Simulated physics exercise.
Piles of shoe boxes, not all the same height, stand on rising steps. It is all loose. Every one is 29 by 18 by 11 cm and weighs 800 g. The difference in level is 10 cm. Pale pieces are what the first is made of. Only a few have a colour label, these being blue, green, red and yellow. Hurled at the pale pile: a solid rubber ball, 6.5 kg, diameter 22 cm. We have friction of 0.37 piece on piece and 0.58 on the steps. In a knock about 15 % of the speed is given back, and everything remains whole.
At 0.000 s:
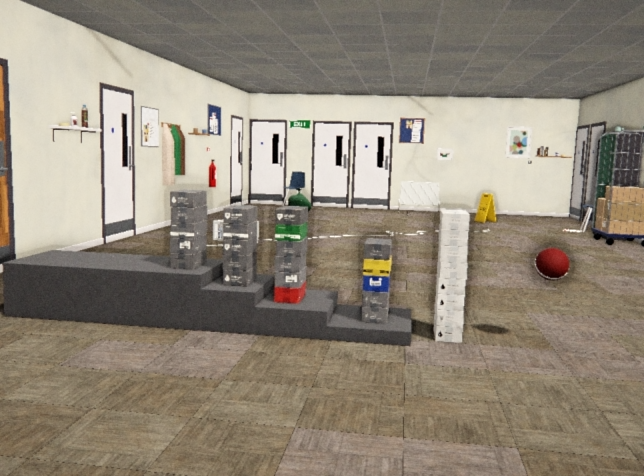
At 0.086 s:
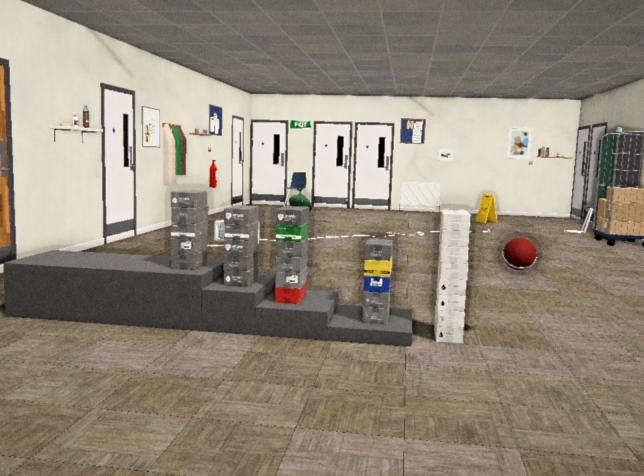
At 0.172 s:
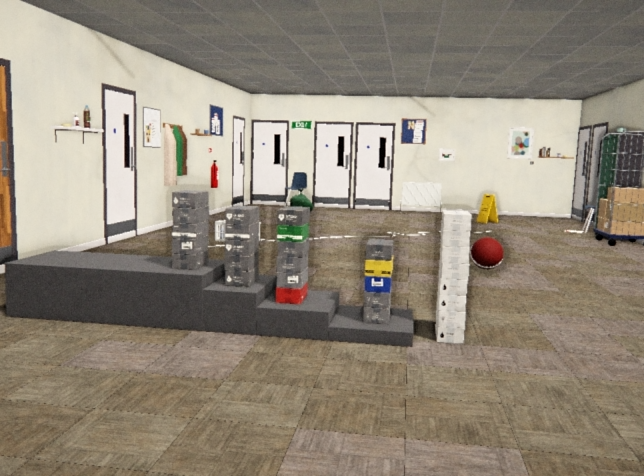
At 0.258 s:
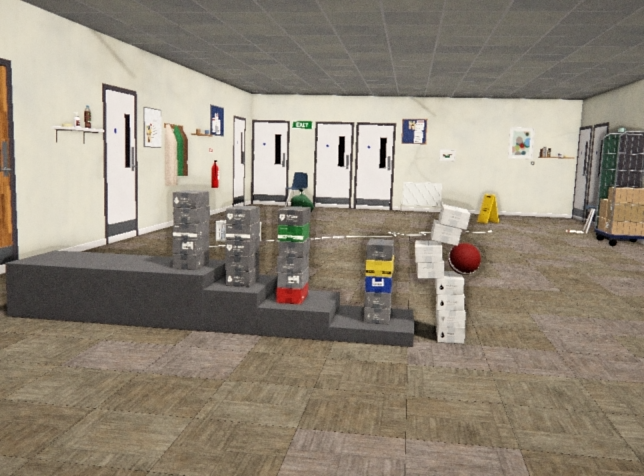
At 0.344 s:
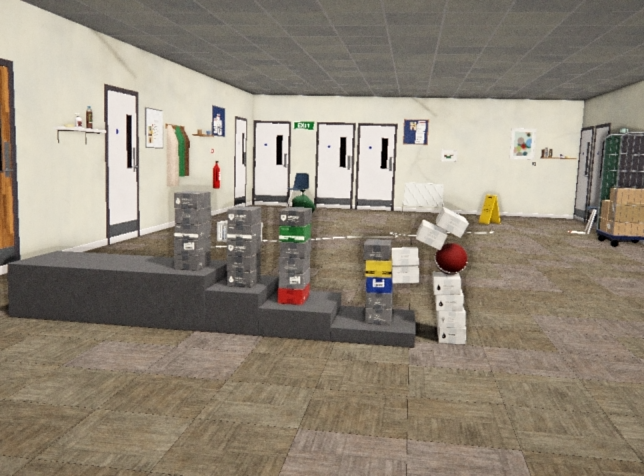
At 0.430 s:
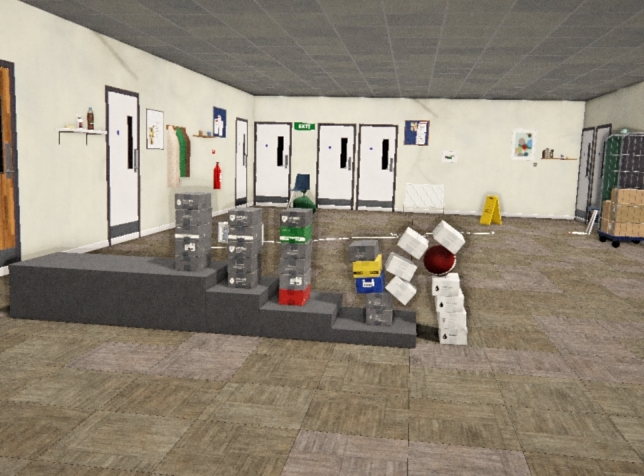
In this clip, a red ball moves left through a room and strikes a tall stack of white boxes, knocking the upper ones leftward into the neighbouring grey stack, where the yellow and blue boxes shift and lean.
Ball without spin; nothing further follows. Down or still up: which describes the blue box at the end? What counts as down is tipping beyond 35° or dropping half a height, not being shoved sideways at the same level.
Down.
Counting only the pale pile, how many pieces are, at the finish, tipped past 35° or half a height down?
In total, 6 of the pale pieces.
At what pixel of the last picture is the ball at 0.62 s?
My estimate is roughly (412, 267).
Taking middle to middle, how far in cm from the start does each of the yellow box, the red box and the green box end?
Moved: Yellow 45, red 0, green 0.
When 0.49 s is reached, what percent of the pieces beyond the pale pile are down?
0 per cent at that moment.
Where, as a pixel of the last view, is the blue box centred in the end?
Look near (345, 307) in the last frame.
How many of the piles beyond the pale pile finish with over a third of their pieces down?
In total, 1.
After 0.49 s, 4 of the pale pile down; none of the 21 other boxes down, 4 disturbed; blue box leaning 17°; yellow box leaning 17°.
After 0.62 s, 4 of the pale pile down; 3 of the 21 other boxes down; blue box leaning 53°; yellow box leaning 52°, 8 cm lower.
After 0.88 s, 5 of the pale pile down; 3 of the 21 other boxes down; blue box on its side; yellow box on its side.
At rest (2.5 s), 6 of the pale pile down; 3 of the 21 other boxes down; blue box on its side; yellow box on its side; green box unmoved. As the last picture would show them, middles, blue box near (345, 307), yellow box near (330, 290).
